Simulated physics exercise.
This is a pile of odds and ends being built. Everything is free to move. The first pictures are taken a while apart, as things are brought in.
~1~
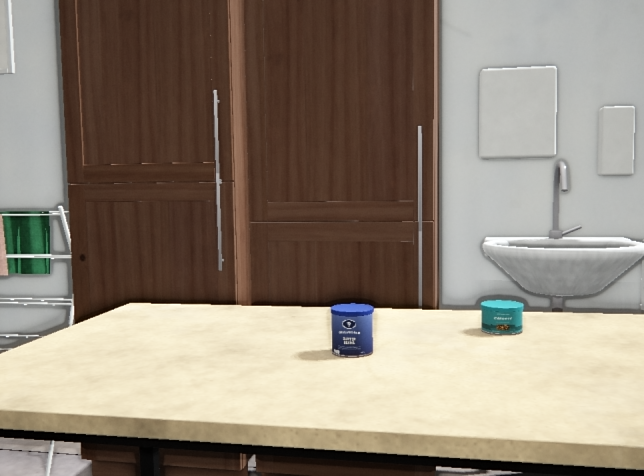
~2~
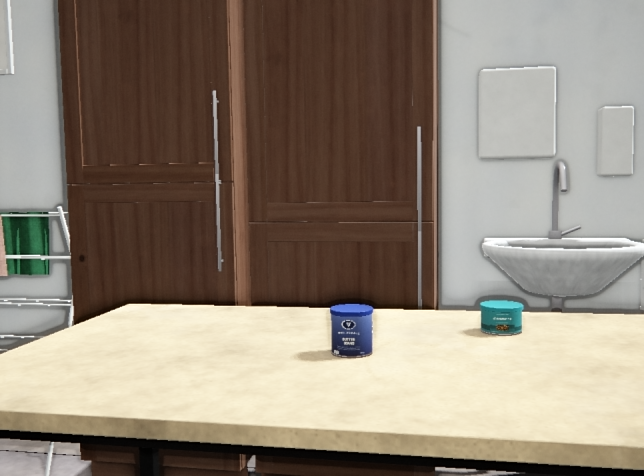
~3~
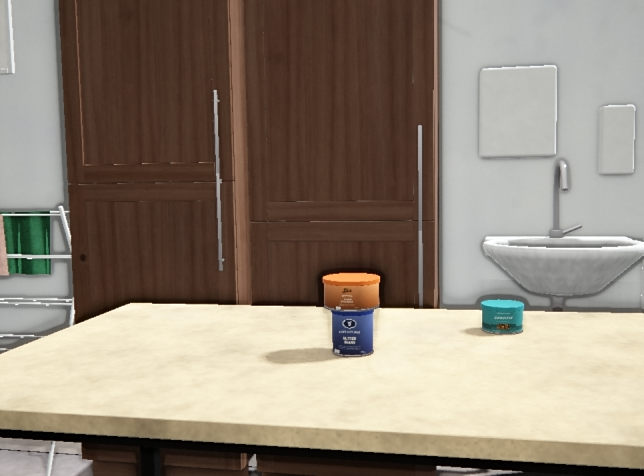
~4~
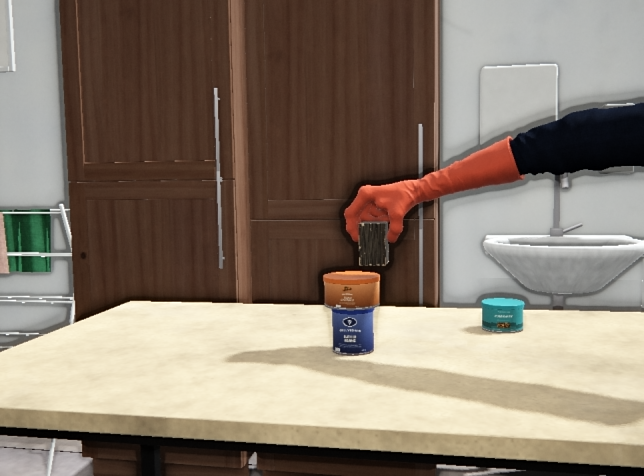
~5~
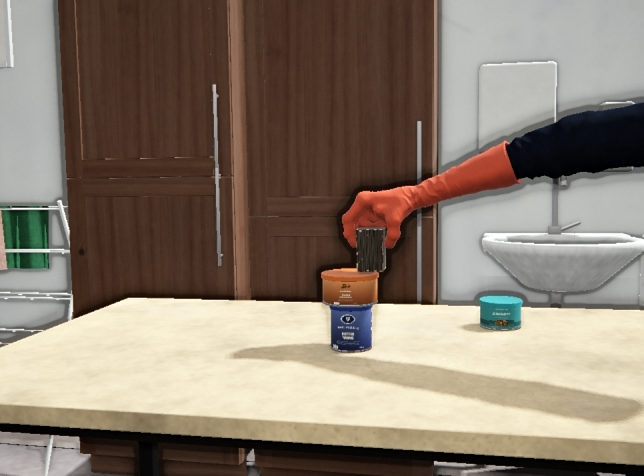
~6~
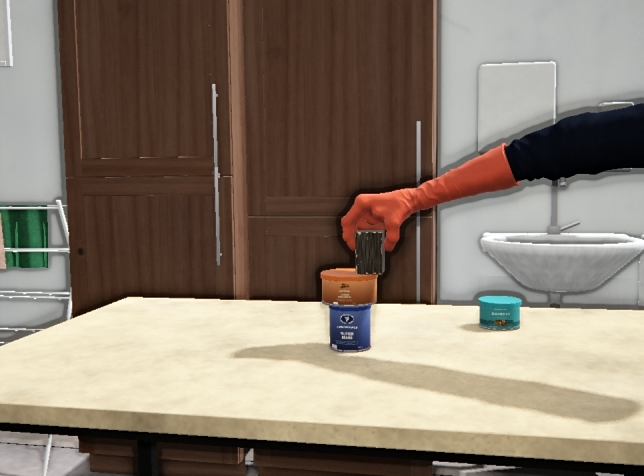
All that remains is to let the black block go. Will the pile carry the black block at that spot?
In the end the pile holds.
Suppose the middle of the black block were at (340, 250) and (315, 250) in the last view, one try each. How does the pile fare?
First try: It keeps its balance; second try: It comes apart.
Then, 0.70 s on from there, no change.
Then, 1.60 s on from there, things are still on the move.
Then, 2.50 s on from there, no change.
In the end, all 4 unmoved. At the end, from the last picture's camera, black block near (371, 253). The pile keeps its balance.
